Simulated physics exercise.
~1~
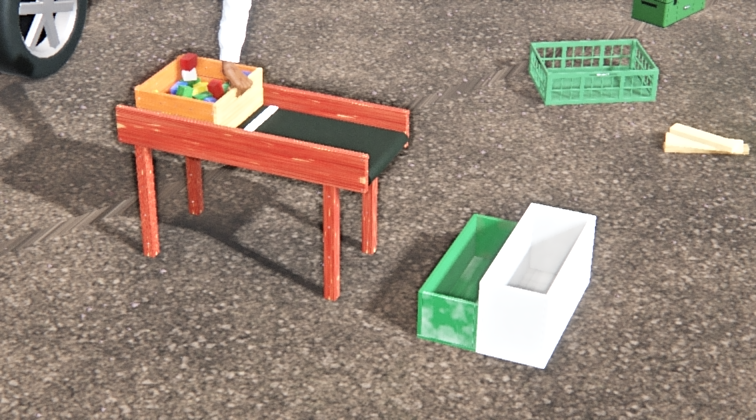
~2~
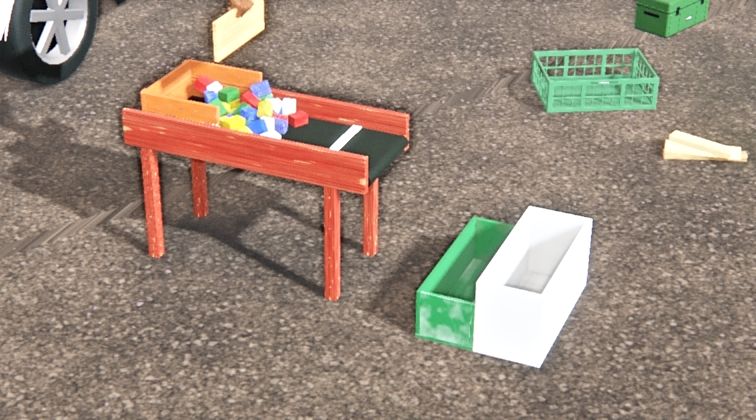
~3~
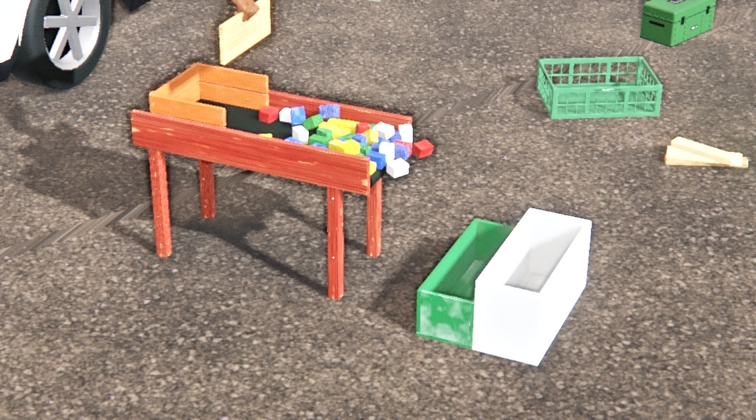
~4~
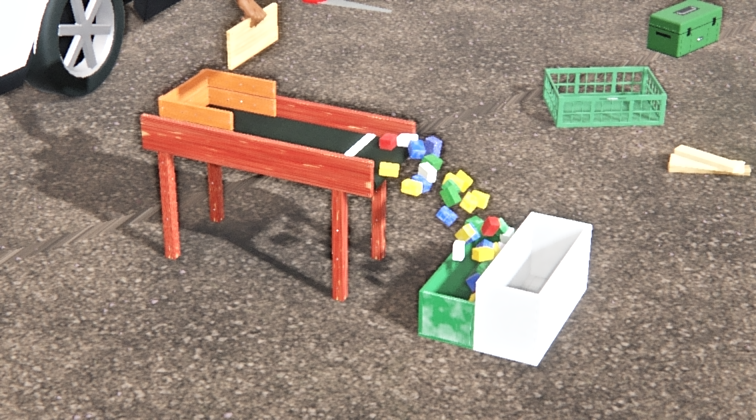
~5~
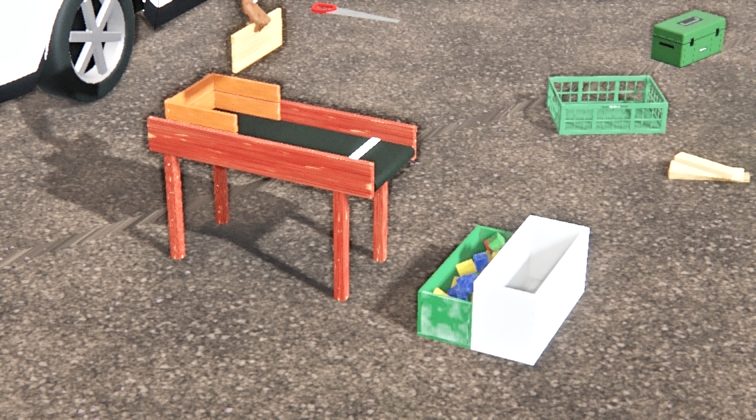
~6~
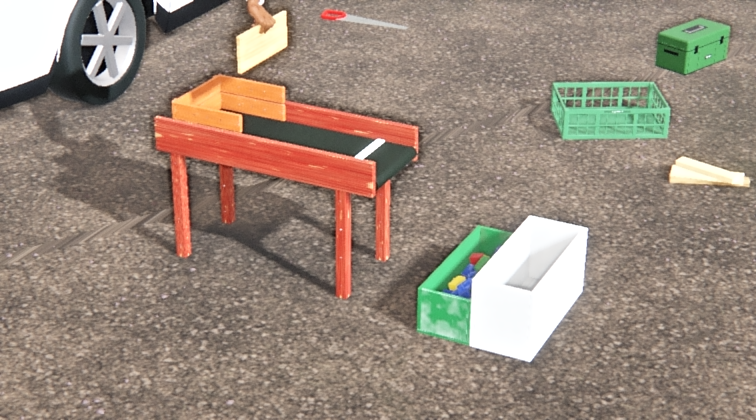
Colourful toy bricks in an orange pen on a red-framed table ride right along a dark belt after a hand lifts the gate, then spill off the end in a stream and land in the long green tub, leaving the belt and the neighbouring white bin empty.
